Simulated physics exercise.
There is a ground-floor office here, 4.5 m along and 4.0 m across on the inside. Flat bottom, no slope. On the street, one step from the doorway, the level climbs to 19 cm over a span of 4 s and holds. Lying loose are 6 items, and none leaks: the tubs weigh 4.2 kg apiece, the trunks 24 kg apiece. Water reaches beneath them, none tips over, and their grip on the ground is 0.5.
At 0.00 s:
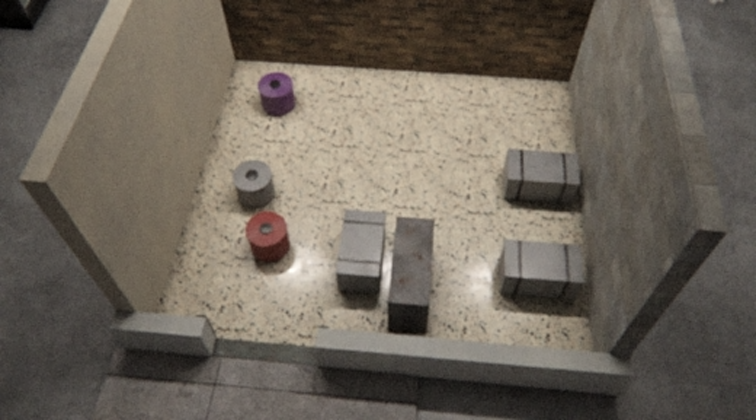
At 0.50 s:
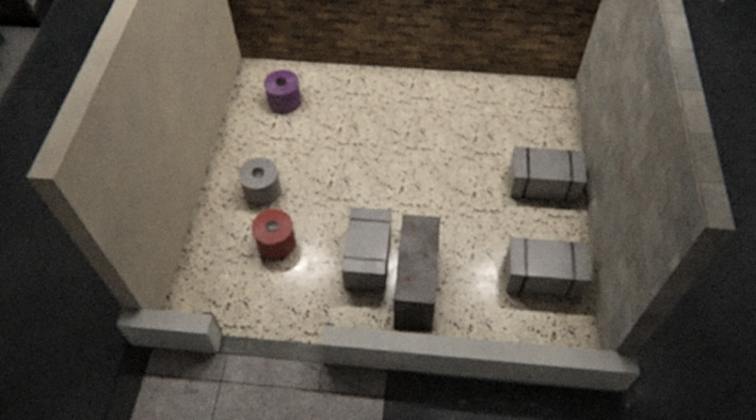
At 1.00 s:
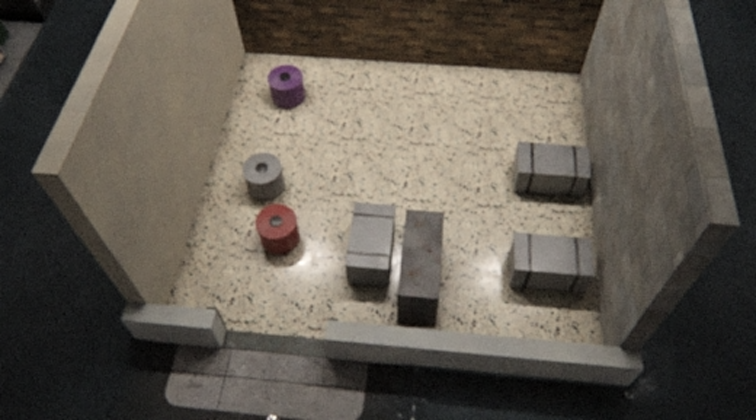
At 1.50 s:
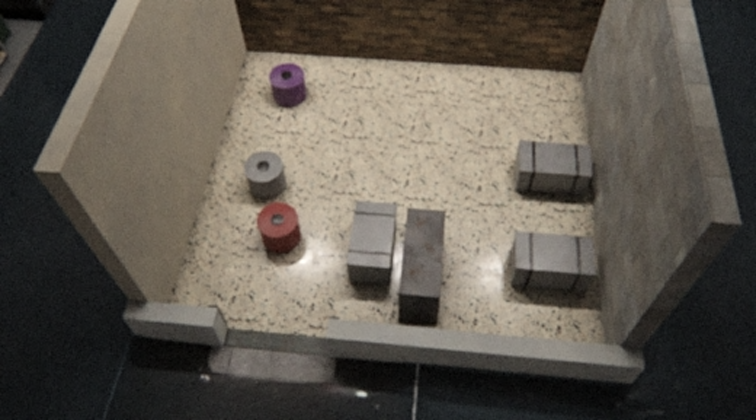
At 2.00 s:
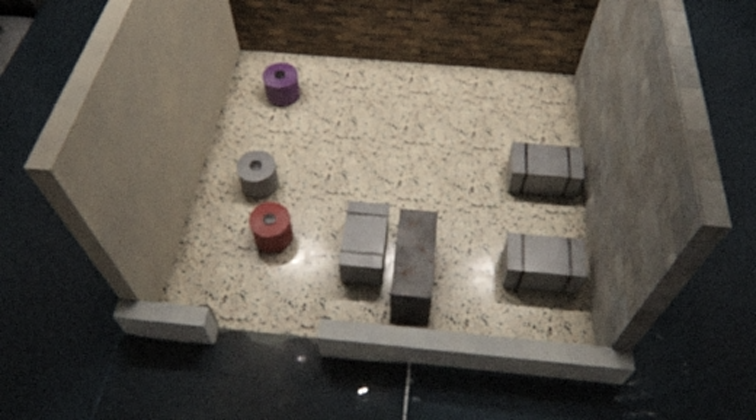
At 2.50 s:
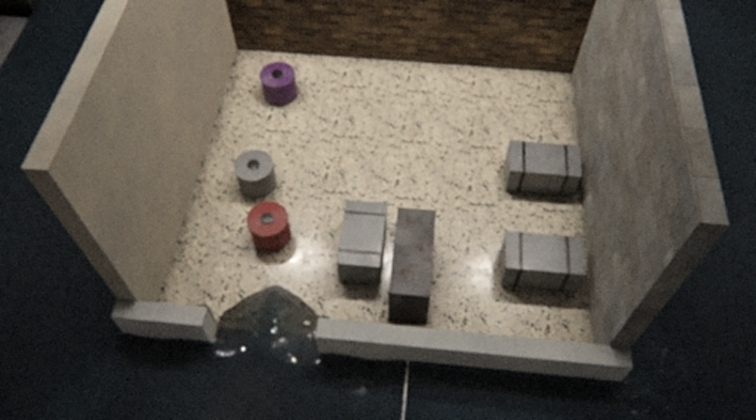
Dark water spread over the paving outside a small walled room, then crept in through the front doorway onto the speckled floor, while the purple, gray and red tubs and the gray trunks stayed put.
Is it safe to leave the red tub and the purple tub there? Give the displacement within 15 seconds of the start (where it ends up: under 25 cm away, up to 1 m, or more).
Looking at where they end up, the red tub ends well away while the purple tub ends well away.
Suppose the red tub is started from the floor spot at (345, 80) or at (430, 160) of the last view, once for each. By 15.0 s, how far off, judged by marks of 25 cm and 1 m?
I'd expect it to get swept far off the first time and to shift slightly the second time.
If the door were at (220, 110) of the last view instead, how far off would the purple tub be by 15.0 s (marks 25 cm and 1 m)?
With that change, the purple tub is swept well off.
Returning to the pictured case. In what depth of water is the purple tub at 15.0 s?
Roughly 11 cm deep.
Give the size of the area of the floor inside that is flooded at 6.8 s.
Somewhere about 12.0 m2, give or take.
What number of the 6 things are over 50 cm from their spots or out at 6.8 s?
3.
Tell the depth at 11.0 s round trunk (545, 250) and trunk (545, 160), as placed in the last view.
I'd estimate 2 cm for the first and 5 cm for the second.
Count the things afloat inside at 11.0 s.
3 at that moment.
After 3.5 s the red tub is near (267, 210), 0.1 m from its start, aground; the purple tub is near (277, 74), 0.0 m from its start, aground; 0 afloat.
After 6.8 s the red tub is near (320, 45), 2.7 m from its start, afloat; the purple tub is near (279, 43), 0.5 m from its start, afloat; 3 afloat.
After 11.0 s the red tub is near (568, 120), 3.7 m from its start, afloat; the purple tub is near (346, 45), 1.0 m from its start, afloat; 3 afloat.
After 15.0 s the red tub is near (497, 187), 2.5 m from its start, afloat; the purple tub is near (567, 118), 3.6 m from its start, afloat; 6 afloat.
